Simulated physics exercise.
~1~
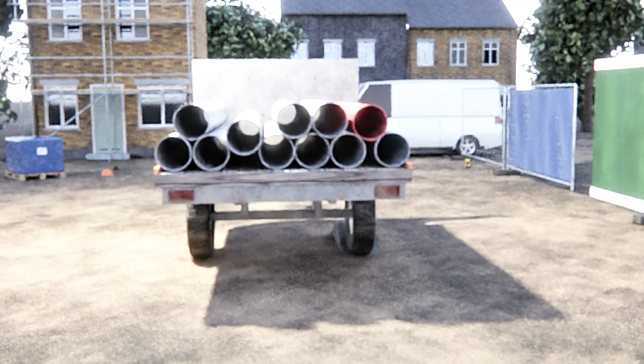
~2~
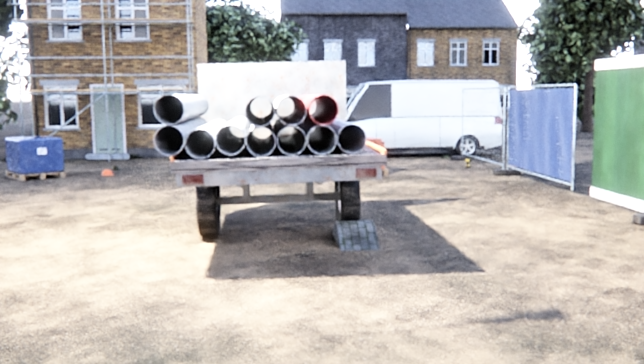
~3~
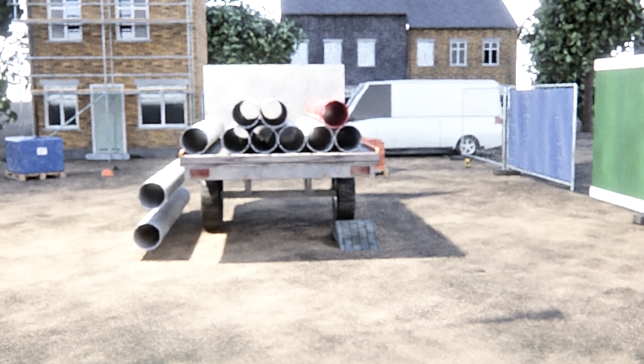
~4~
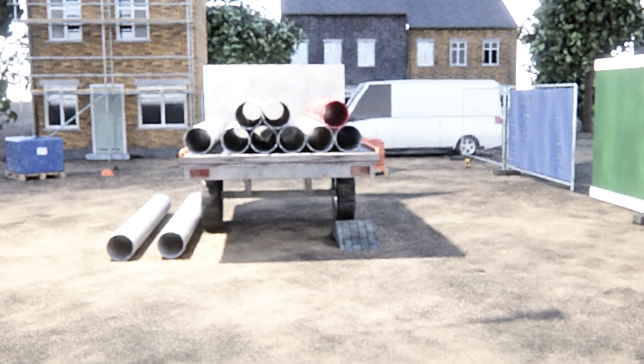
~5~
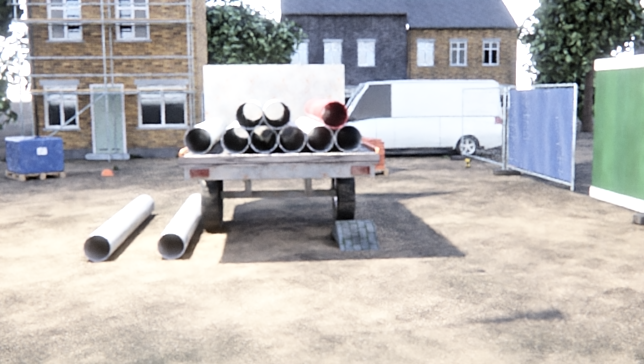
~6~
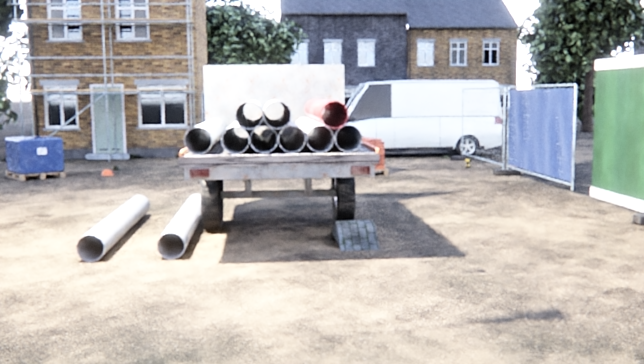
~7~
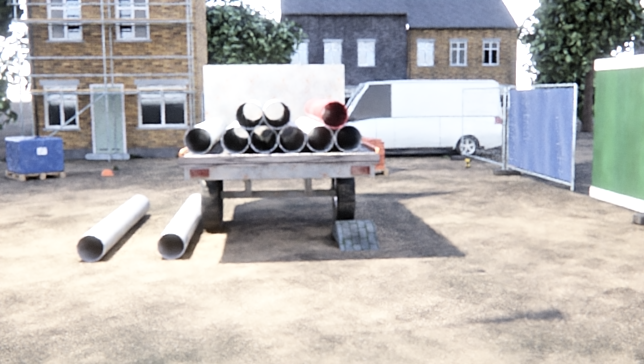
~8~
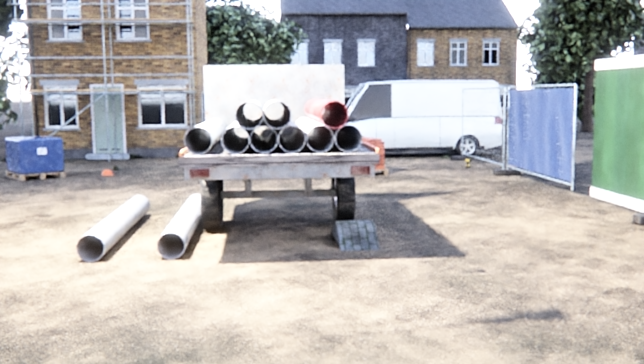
Flatbed trailer stacked with pipes tilting and stopping, two grey pipes rolling off the left side, the red one staying aboard.
